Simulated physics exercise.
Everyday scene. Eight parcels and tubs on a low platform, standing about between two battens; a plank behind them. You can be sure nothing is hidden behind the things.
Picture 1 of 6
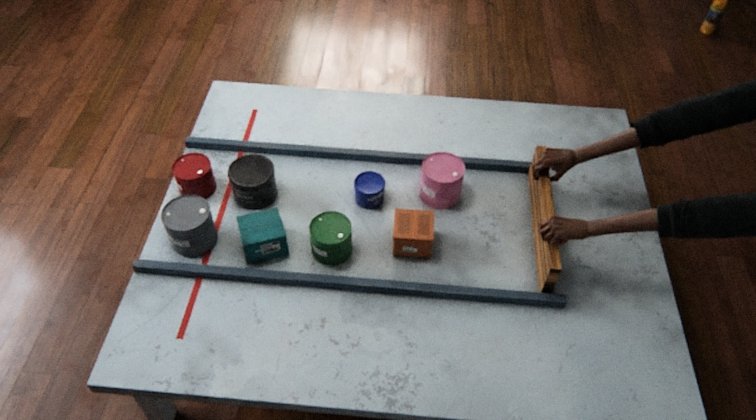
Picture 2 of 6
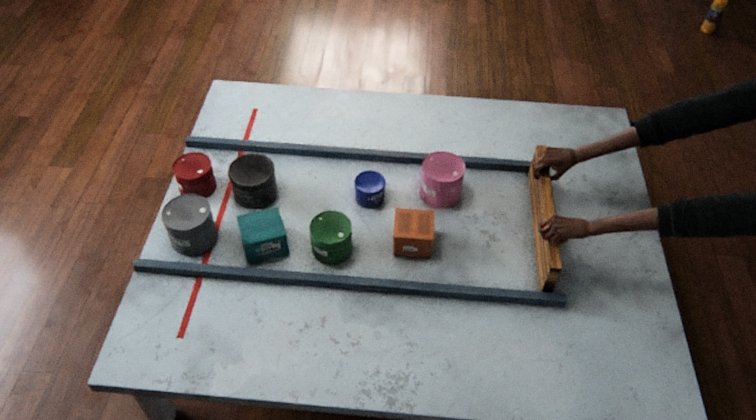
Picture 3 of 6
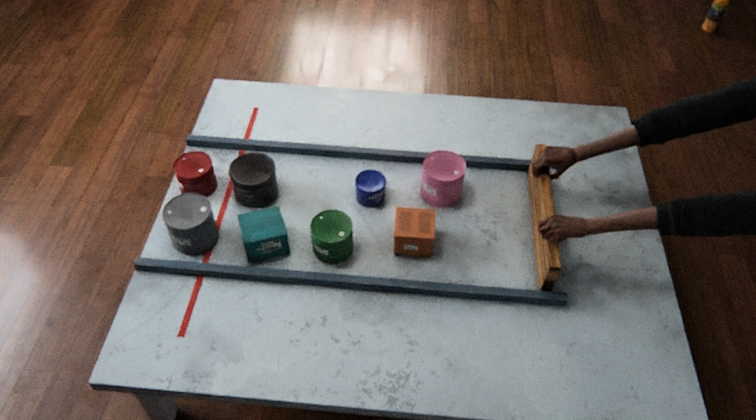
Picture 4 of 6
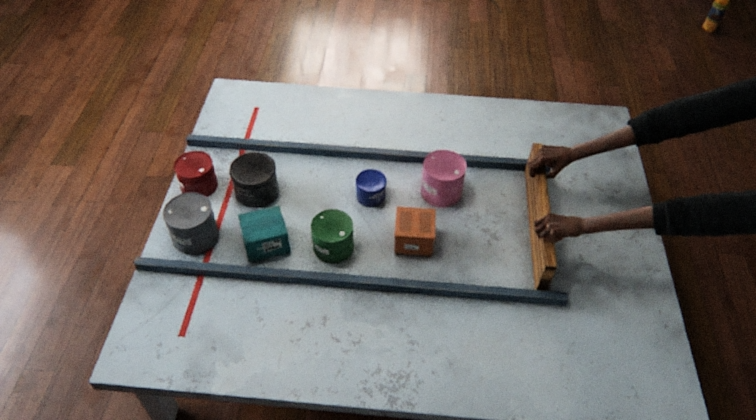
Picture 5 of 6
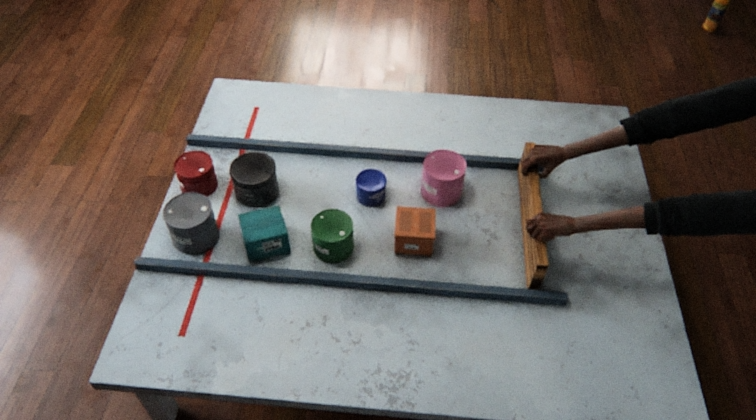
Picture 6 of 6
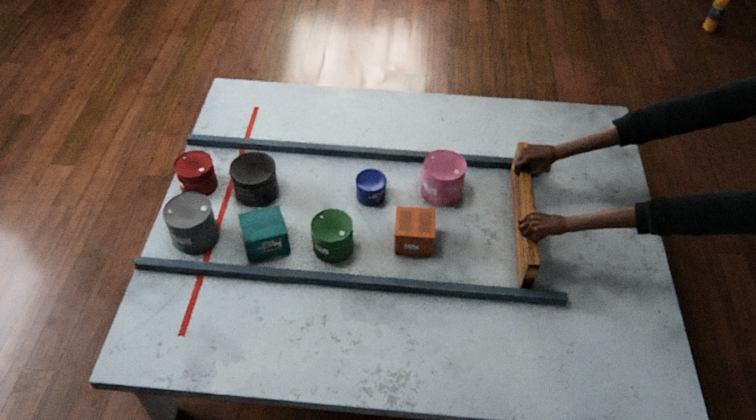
On a pale tabletop, two hands sliding a wooden plank slightly left between two rails, eight colourful tubs and boxes staying still.
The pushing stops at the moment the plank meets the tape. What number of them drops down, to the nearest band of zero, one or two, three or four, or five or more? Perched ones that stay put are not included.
It will most likely knock three or four off.
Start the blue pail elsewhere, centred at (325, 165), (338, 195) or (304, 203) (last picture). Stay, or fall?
At the three spots, the blue pail keeps its place, keeps its place and keeps its place.
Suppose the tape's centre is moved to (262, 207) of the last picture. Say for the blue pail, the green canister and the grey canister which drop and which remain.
Here's how it goes: The blue pail stays where it is, the green canister stays where it is, and the grey canister ends up below.
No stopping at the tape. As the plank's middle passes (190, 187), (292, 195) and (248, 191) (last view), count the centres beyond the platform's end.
Middles past end - pos 1: 5, pos 2: 1, pos 3: 3.
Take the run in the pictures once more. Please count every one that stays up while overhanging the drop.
The figure is 2.
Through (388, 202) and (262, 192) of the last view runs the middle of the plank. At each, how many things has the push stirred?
4 by the first point, 8 by the second.
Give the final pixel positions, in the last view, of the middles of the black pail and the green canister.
The black pail comes to rest close to (171, 181), while the green canister rests close to (146, 235).
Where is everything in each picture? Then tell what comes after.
The first picture shows red canister (195, 177); grey canister (190, 226); black pail (253, 182); plank (543, 217); tape (223, 206).
The second picture shows grey canister (190, 225); orange tote (413, 233).
The third picture shows black pail (254, 181); blue pail (371, 189).
The fourth picture shows red canister (196, 175); plank (539, 214).
The fifth picture shows grey canister (192, 224); pink canister (443, 178).
The sixth picture shows red canister (196, 175); grey canister (192, 223); black pail (255, 180); plank (524, 213); tape (225, 204).
Soon after, none off yet; red canister at rest near (196, 175); grey canister at rest near (192, 223); black pail at rest near (255, 180).
Then, none off yet; red canister moved a little near (188, 174); grey canister tipped a little near (126, 215); black pail moved about its own width near (225, 182).
At rest, the number that fall off is three or four; fallen, turquoise parcel, grey canister and red canister.
